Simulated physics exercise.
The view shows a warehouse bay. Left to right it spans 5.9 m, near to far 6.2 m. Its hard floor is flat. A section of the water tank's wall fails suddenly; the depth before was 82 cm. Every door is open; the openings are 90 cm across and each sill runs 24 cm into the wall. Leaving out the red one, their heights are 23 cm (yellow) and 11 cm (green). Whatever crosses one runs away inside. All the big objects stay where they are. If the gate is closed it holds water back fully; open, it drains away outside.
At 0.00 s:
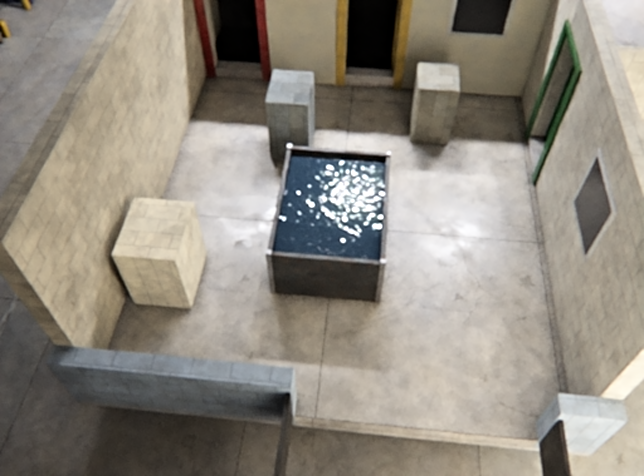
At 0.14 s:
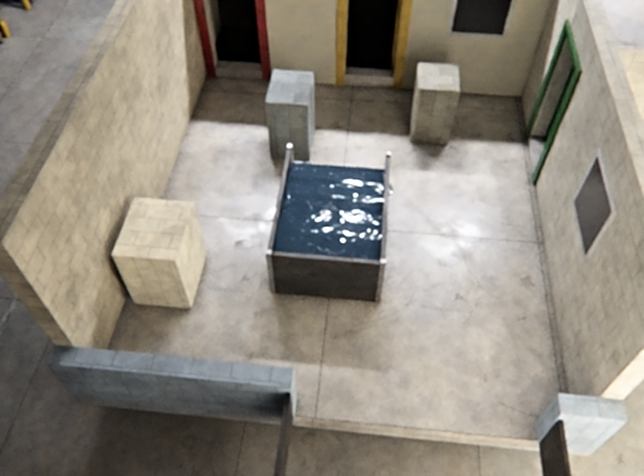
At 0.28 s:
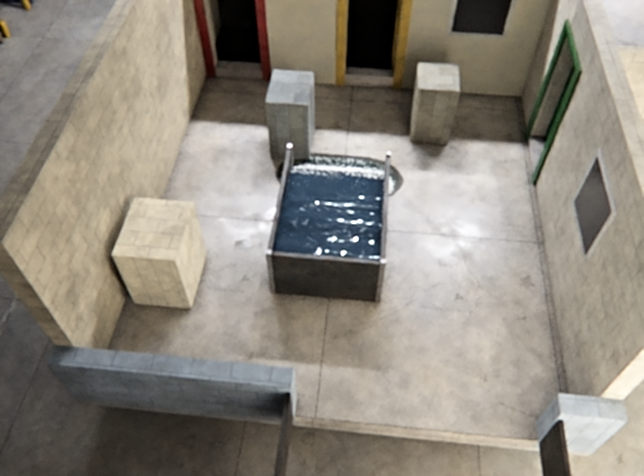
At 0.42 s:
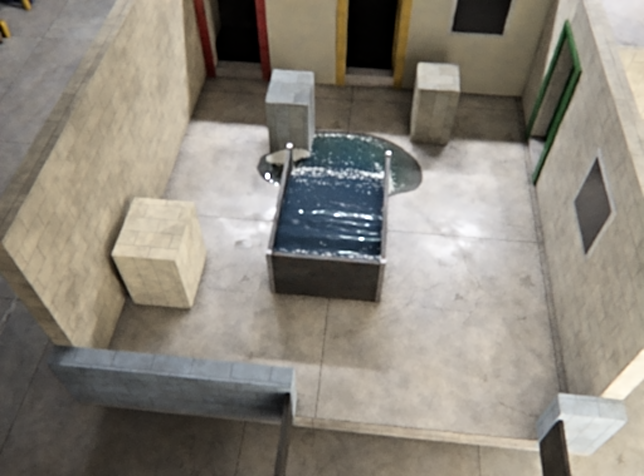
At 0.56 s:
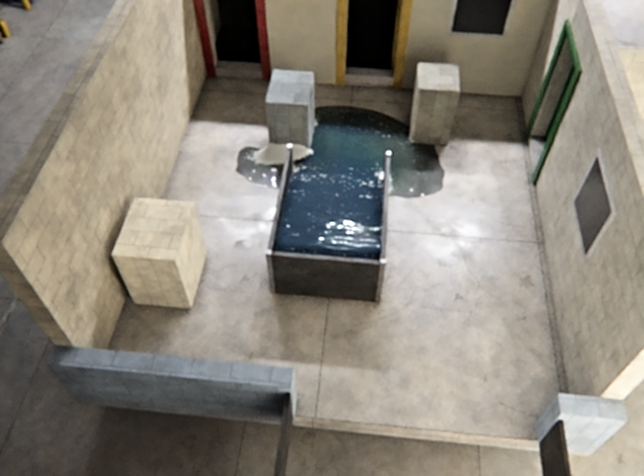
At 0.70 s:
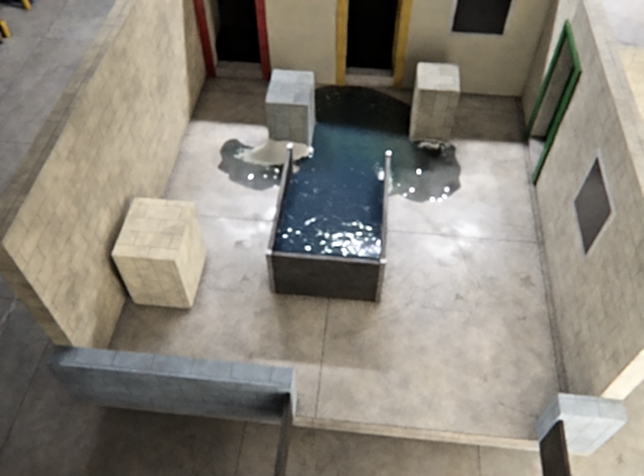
Water tank in a walled bay giving way on its far side, dark water pouring out and spreading around two grey blocks.
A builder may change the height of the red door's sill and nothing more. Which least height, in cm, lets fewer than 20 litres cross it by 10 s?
At least 11.5 cm or so.
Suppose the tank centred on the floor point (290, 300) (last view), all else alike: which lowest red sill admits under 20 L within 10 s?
Some 22 cm.
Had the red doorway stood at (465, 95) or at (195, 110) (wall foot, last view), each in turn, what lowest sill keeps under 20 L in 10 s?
Roughly 9.0 and 14.0 cm.
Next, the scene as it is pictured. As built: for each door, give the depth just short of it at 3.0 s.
Depths in cm: Yellow 25, green 16, red 12.
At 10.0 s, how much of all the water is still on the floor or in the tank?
Roughly 78 in a hundred.
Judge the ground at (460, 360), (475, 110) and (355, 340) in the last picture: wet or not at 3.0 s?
In that order: Not reached, under water, dry.
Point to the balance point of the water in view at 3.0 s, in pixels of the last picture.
Around (342, 149).
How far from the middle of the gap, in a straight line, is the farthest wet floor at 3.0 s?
About 4.4 m.
After 1.4 s water covers 30 % of the floor, deepest (44 cm) near (377, 89); 2 cm at the red door, 0 litres in over its 19 cm sill.
After 3.0 s water covers 50 % of the floor, deepest (30 cm) near (515, 98); 12 cm at the red door, 0 litres in over its 19 cm sill.
After 10.0 s water covers 95 % of the floor, deepest (10 cm) near (98, 377); 5 cm at the red door, 2 litres in over its 19 cm sill.
At the red door as built, the water arrived by 1.4 s and peaked near 14 cm at 4.4 s.
Run again over the same 10 s with other heights there, 35 litres in over 9.5 cm, 12 litres over 13.5 cm. The limit of 20 litres is kept from about 11.5 cm up.
